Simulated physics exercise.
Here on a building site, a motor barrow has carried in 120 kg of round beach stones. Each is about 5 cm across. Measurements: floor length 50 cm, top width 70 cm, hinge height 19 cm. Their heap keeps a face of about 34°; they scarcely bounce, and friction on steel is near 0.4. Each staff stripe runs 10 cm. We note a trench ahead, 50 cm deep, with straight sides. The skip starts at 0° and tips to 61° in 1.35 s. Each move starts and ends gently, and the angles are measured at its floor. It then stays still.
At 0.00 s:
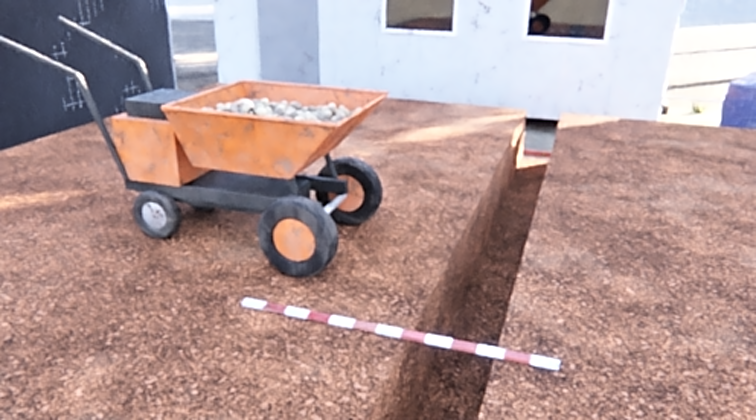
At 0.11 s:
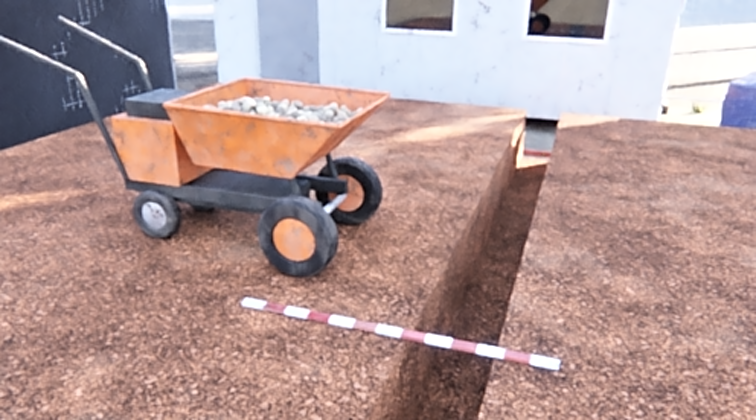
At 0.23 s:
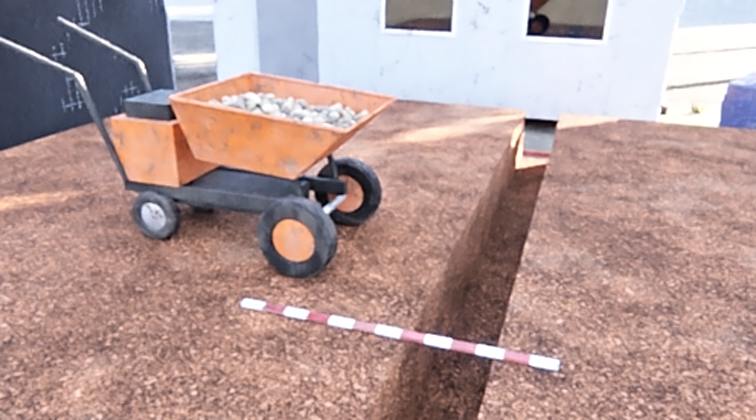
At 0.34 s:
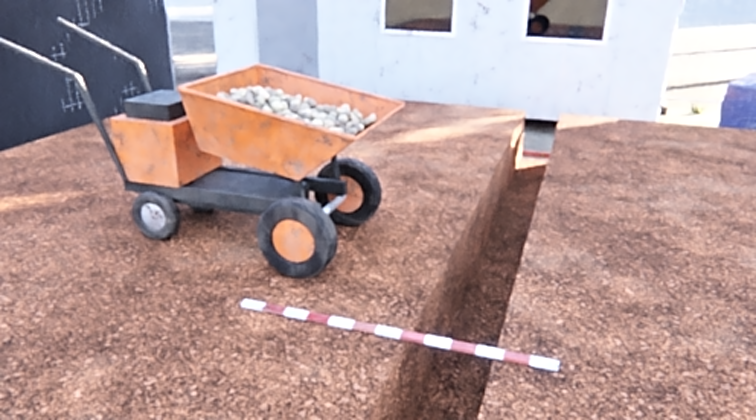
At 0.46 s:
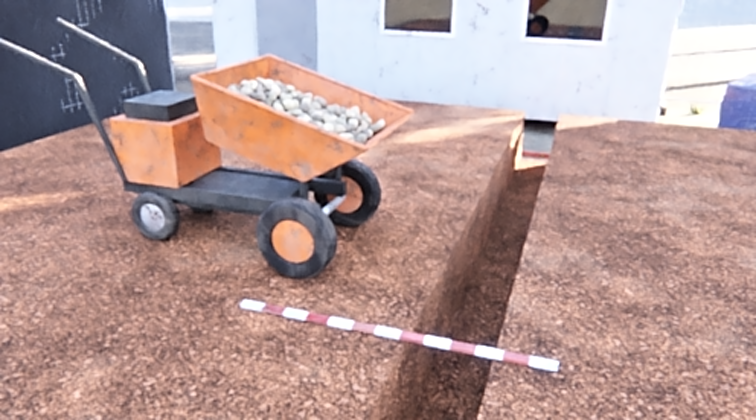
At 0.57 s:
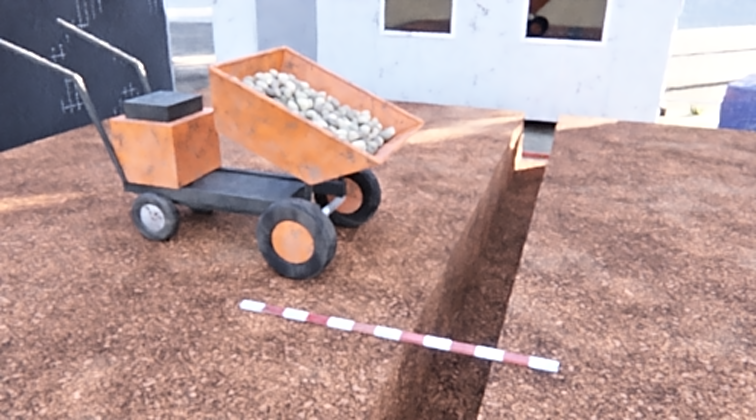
On a building site of rough brown ground, seen from slightly above by a still camera, a pale wall with two openings stands behind. An orange and black motor barrow filled with grey rounded stones stands at left, with a red-and-white striped staff lying in front and a straight-sided trench to its right. The skip tilts smoothly forward, its back rising and its lip dipping rightward, while the wheels stay put.
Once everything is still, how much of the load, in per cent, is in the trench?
About 97 per cent.
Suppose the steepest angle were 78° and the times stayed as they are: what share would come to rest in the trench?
In that case around 100 percent.
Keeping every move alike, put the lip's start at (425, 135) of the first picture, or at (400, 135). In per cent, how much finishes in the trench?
Roughly 15 in a hundred, then 35 in a hundred.
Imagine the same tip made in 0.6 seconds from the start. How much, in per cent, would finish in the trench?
With that timing, about 75 per cent.
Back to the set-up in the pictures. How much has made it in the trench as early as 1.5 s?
Some 30 per cent.
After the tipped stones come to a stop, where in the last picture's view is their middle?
The resting stones are centred at roughly (476, 346).
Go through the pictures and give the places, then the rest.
The skip is at 0°, its lip at (336, 126); the top of the load is at (286, 108), in the first frame.
Lip at (338, 127), floor tilted 1°, highest stones at (281, 106); the stones move at 0.2 m/s on average, in the second frame.
Lip at (345, 132), floor tilted 5°, highest stones at (257, 100); the stones move at 0.3 m/s on average, in the third frame.
Lip at (355, 139), floor tilted 10°, highest stones at (257, 94); the stones move at 0.4 m/s on average, in the fourth frame.
Lip at (367, 149), floor tilted 16°, highest stones at (265, 86); the stones move at 0.5 m/s on average, in the fifth frame.
Lip at (380, 163), floor tilted 23°, highest stones at (271, 79); the stones move at 0.6 m/s on average, in the sixth frame.
After 1.0 s the floor is at 51°; 100 % in the skip; the foremost stones are at (415, 199).
After 1.5 s the floor is at 61°; 68 % in the skip, 1 % short of the trench, 31 % in the trench; the foremost stones are at (502, 339).
After 1.8 s the floor is at 61°; 32 % in the skip, 1 % short of the trench, 64 % in the trench, 3 % past the trench; the foremost stones are at (594, 299).
After 3.8 s the floor is at 61°; 0 % in the skip, 97 % in the trench, 3 % past the trench; the foremost stones are at (649, 301).
